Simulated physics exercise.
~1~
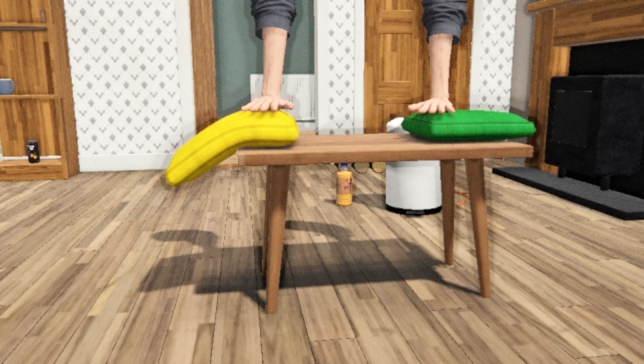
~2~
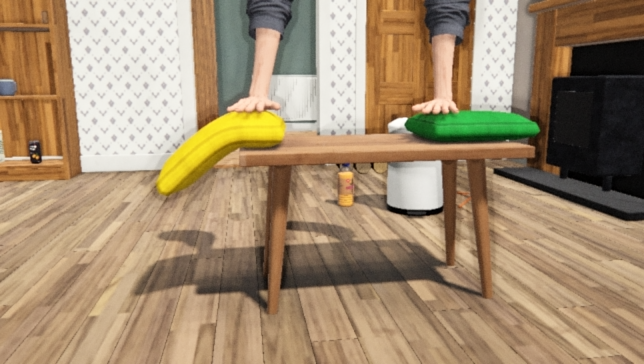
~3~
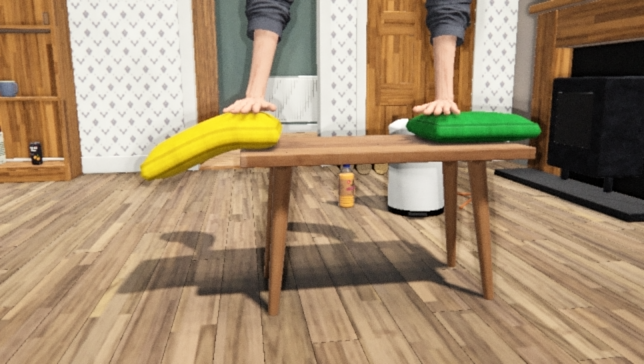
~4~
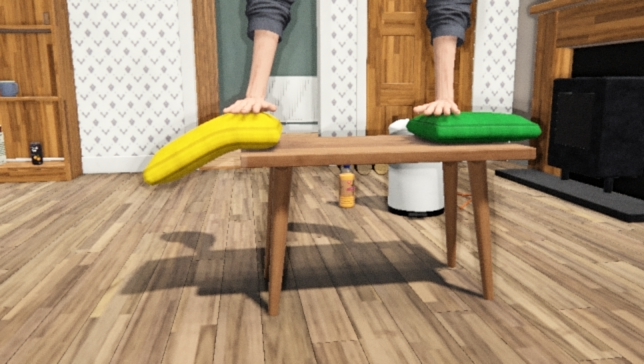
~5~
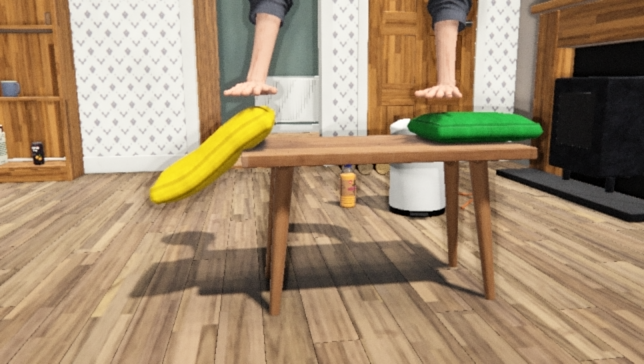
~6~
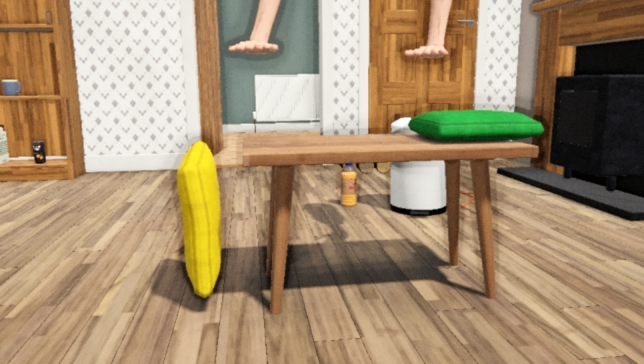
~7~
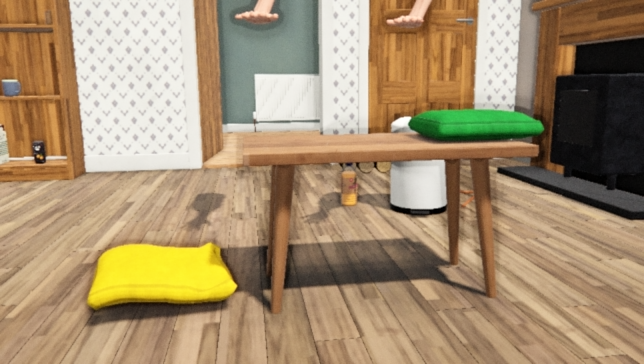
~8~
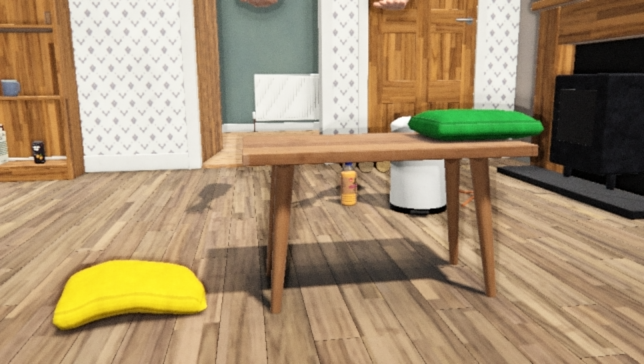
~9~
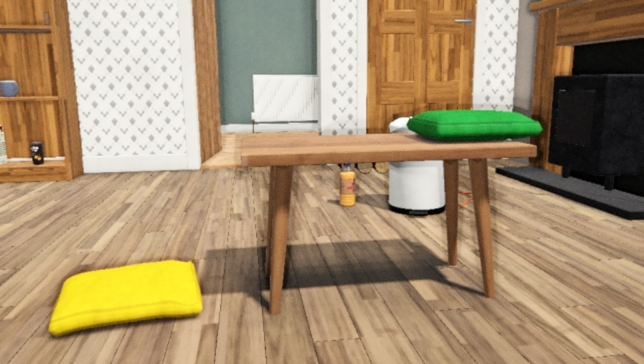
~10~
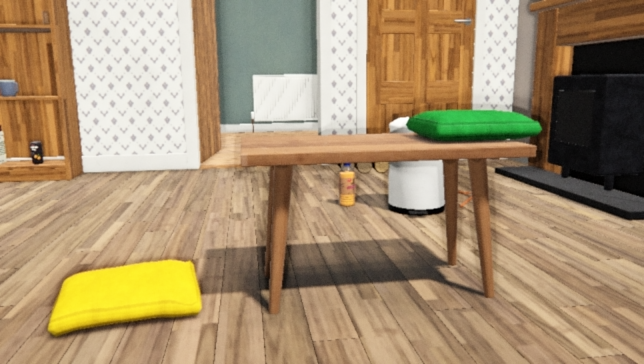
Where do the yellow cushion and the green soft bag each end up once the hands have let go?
The yellow cushion slumps off the left end of the bench and ends up on the floor, while the green soft bag stays on top of the bench.
The clip opens with two hands pressing down on a wooden bench, one on a yellow cushion that droops over the left end and the other on a green soft bag at the right. The yellow cushion shifts slightly left while its overhanging part sags and bobs. Both hands then lift away, and the yellow cushion tips, slides off the end and drops upright beside the bench. It flops over onto the wooden floor and shifts a little further left as the hands rise out of view. At the end it lies still there, while the green bag remains on the bench.
